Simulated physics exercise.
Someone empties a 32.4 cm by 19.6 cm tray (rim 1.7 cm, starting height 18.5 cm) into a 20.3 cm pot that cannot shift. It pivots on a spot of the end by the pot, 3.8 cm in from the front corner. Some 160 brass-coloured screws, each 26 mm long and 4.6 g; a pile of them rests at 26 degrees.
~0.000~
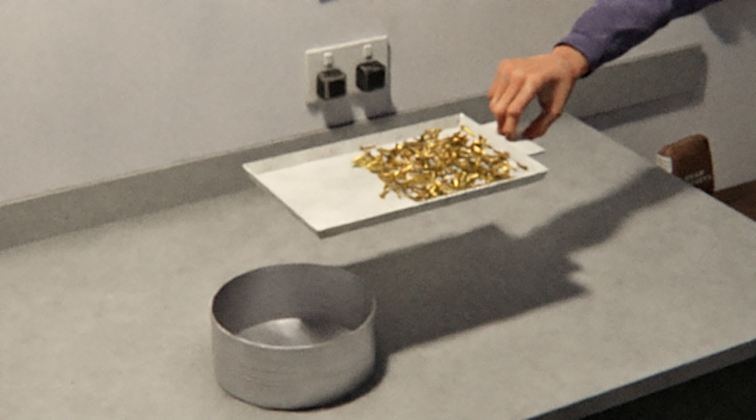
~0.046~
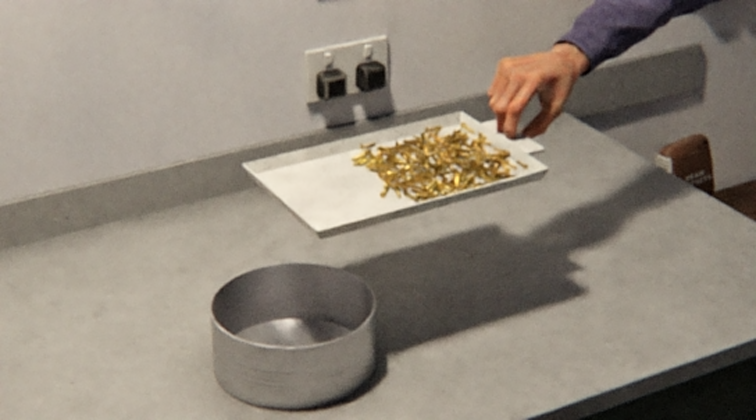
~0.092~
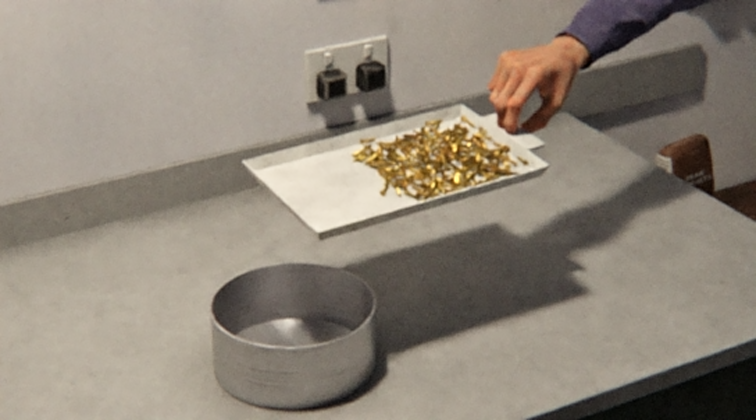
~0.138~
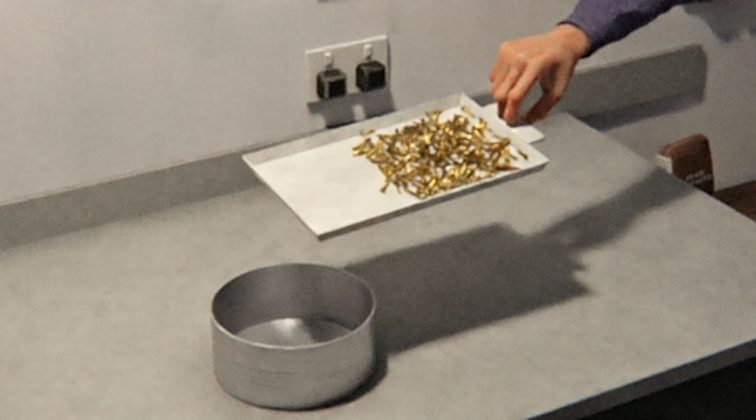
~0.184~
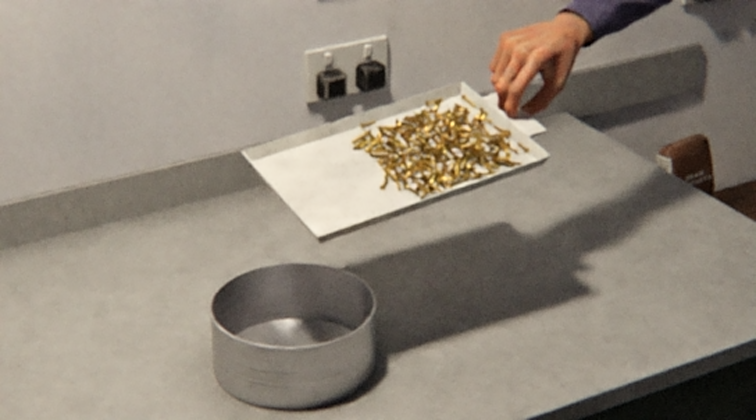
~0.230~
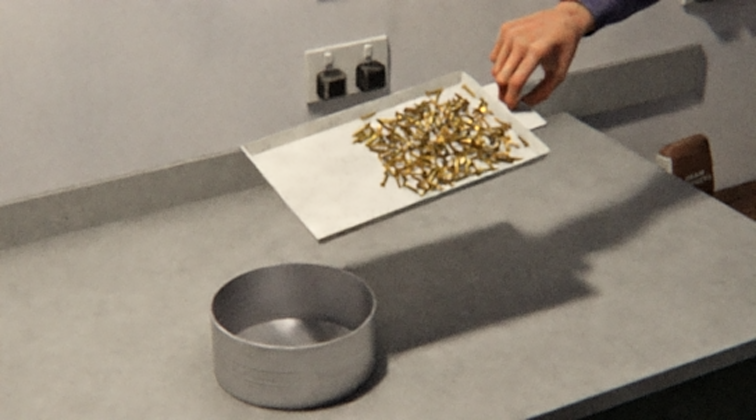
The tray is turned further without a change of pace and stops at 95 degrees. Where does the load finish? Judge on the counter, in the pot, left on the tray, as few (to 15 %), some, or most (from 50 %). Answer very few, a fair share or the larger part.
Counter: A fair share, pot: The larger part, tray: Very few.
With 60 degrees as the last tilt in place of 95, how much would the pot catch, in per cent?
Then about 55 per cent.
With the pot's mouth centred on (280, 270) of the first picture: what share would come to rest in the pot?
Some 0 per cent.
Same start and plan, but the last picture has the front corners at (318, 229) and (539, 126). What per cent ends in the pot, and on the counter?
Pot 90, counter 10.
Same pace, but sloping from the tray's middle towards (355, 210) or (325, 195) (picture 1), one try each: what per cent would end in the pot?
About 95 and 40 per cent.
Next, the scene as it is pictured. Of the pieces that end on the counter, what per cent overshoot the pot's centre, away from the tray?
About 10 per cent.
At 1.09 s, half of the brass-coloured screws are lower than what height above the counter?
Roughly 4 cm.
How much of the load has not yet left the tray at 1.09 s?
About 20 per cent.
After 0.75 s, tilt 52 degrees; the tray holds 100 %, the pot 0 %.
After 1.09 s, tilt 78 degrees; the tray holds 20 %, the pot 35 %.
Then, at 1.53 s, tilt 95 degrees; the tray holds 0 %, the pot 65 %.
By 2.0 s all is still; counter 35 %, pot 65 %, tray 0 %.
